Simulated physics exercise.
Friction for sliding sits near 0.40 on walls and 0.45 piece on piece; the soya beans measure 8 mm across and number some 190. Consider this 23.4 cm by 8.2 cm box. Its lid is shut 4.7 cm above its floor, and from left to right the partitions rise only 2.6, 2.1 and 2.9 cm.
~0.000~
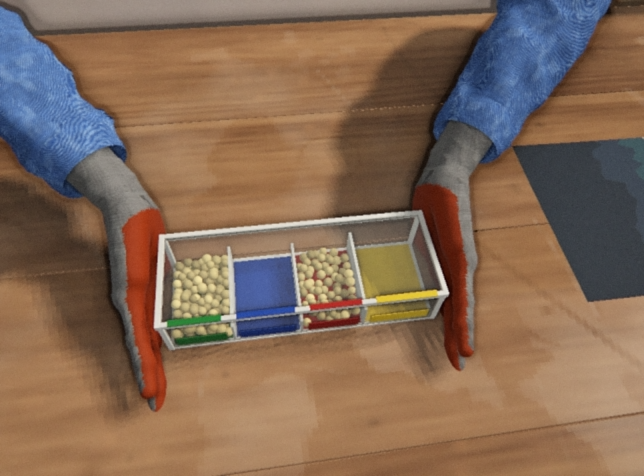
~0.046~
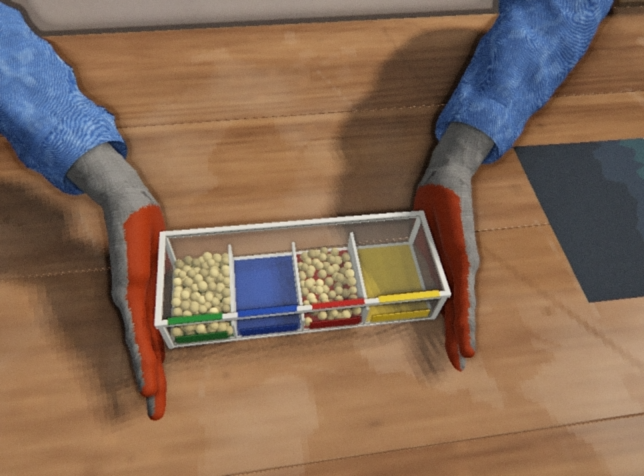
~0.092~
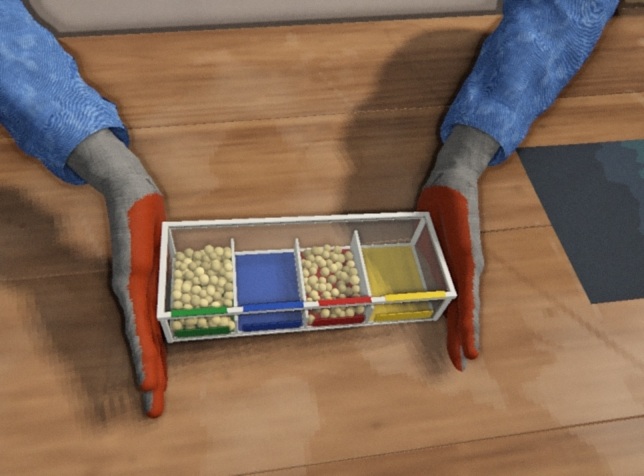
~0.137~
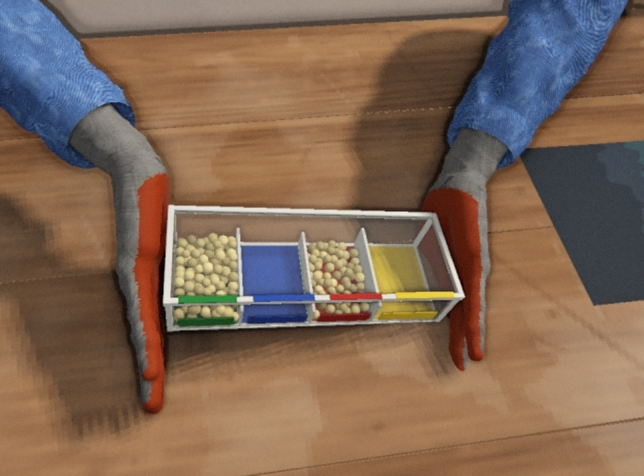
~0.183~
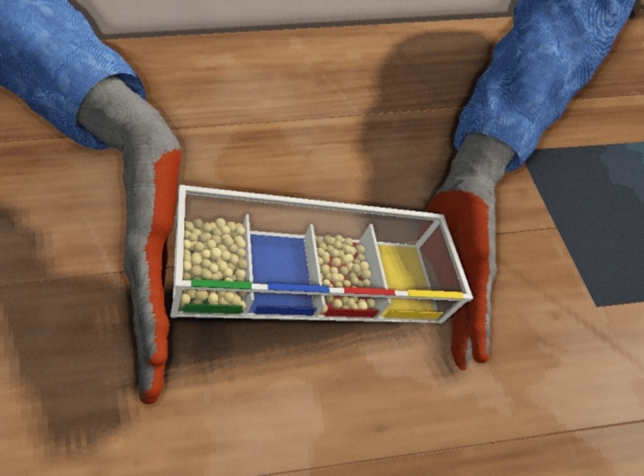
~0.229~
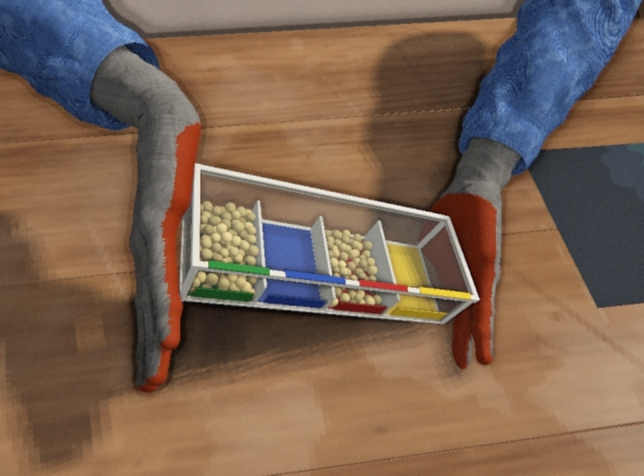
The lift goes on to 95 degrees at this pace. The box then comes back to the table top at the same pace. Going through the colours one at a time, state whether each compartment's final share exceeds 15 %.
Red: Exceeds; blue: Does not exceed; green: Does not exceed; yellow: Exceeds.
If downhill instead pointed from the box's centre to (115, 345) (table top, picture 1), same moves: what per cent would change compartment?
The share comes to about 35 in a hundred.
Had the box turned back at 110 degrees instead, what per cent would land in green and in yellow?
Result - green 0 %, yellow 80 %.
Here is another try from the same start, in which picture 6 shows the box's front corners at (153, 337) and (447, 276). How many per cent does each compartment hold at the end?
Red 5; blue 10; green 85; yellow 0.
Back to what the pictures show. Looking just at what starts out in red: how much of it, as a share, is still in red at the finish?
Fraction kept: Approx. 40 %.
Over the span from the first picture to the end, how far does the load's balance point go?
Displacement: Near 11.0 cm.
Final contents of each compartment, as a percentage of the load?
Red: 35%; blue: 5%; green: 5%; yellow: 55%.
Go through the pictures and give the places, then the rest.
In the first frame, box tilt 0 degrees, front corners at (160, 324) and (443, 292); red 35 %, green 65 %.
In the second frame, box tilt 1 degrees, front corners at (161, 322) and (445, 292).
In the third frame, box tilt 5 degrees, front corners at (163, 314) and (450, 293), lowest corner right front.
In the fourth frame, box tilt 11 degrees, front corners at (170, 300) and (458, 294), lowest corner right front.
In the fifth frame, box tilt 17 degrees, front corners at (182, 282) and (466, 296), lowest corner right front.
In the sixth frame, box tilt 24 degrees, front corners at (198, 263) and (473, 297), lowest corner right front; red 35 %, green 65 %. Its pace works out near 140 degrees a second.
After 0.84 s, tilt 93 degrees; red 35 %, blue 20 %, green 30 %, yellow 10 %.
After 1.24 s, tilt 39 degrees; red 35 %, blue 5 %, green 5 %, yellow 55 %.
Then, at 1.73 s, tilt 0 degrees; red 35 %, blue 5 %, green 5 %, yellow 55 %.
By 2.3 s all is still; red 35 %, blue 5 %, green 5 %, yellow 55 %.
